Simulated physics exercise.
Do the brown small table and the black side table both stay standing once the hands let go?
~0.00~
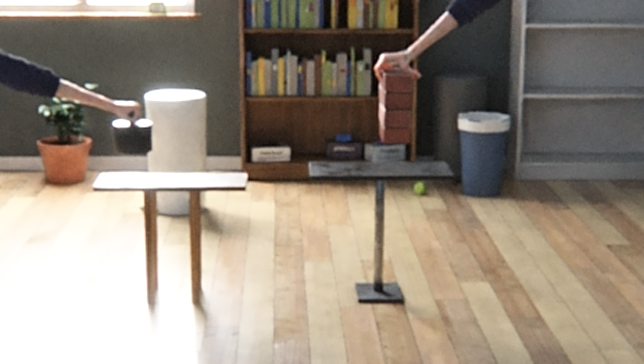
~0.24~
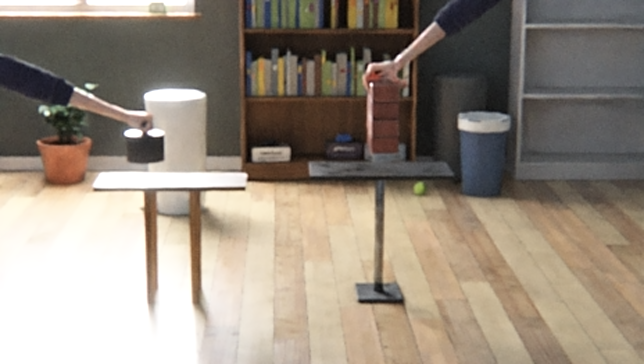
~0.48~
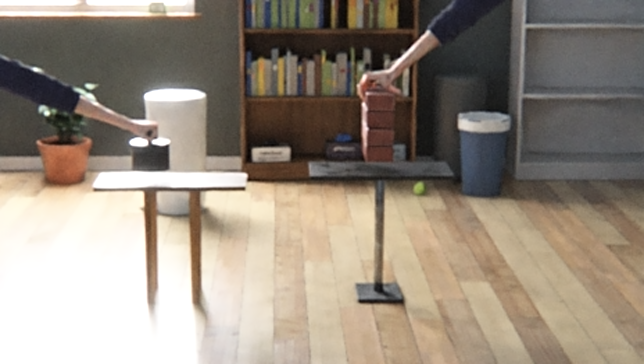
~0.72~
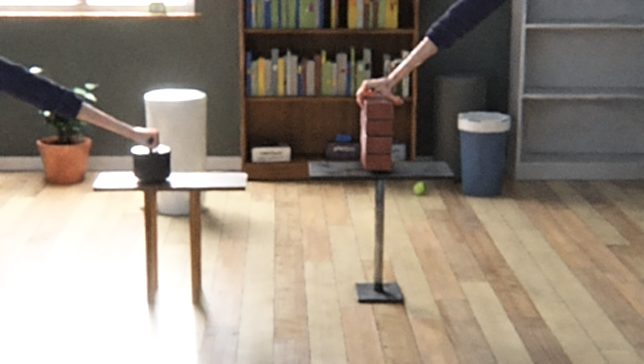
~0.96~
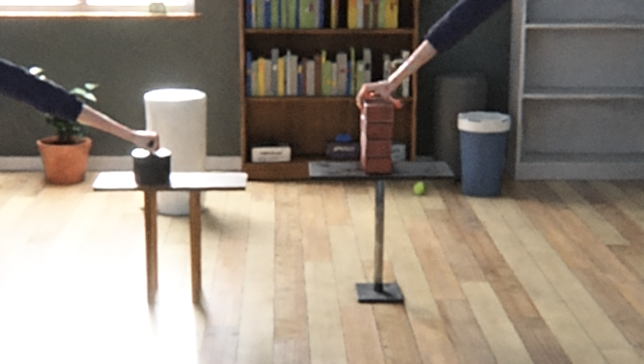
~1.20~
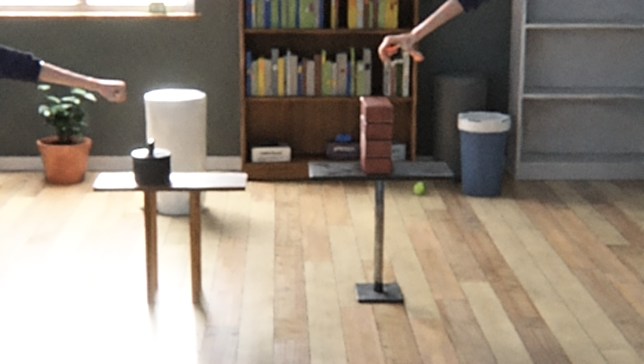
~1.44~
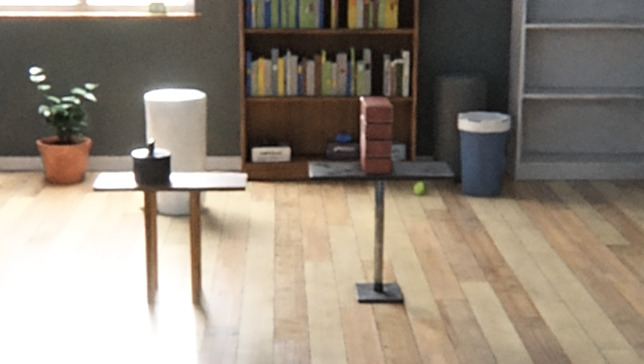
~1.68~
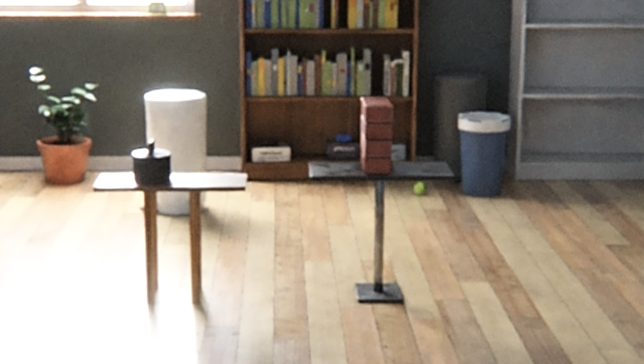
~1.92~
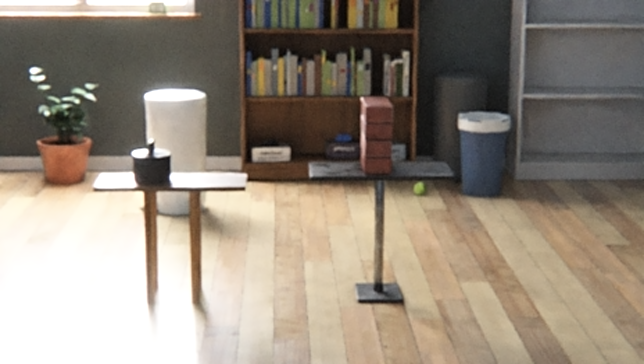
Yes, both hold firm. The brown small table and the black side table each stay flat on their feet with their loads still on top.
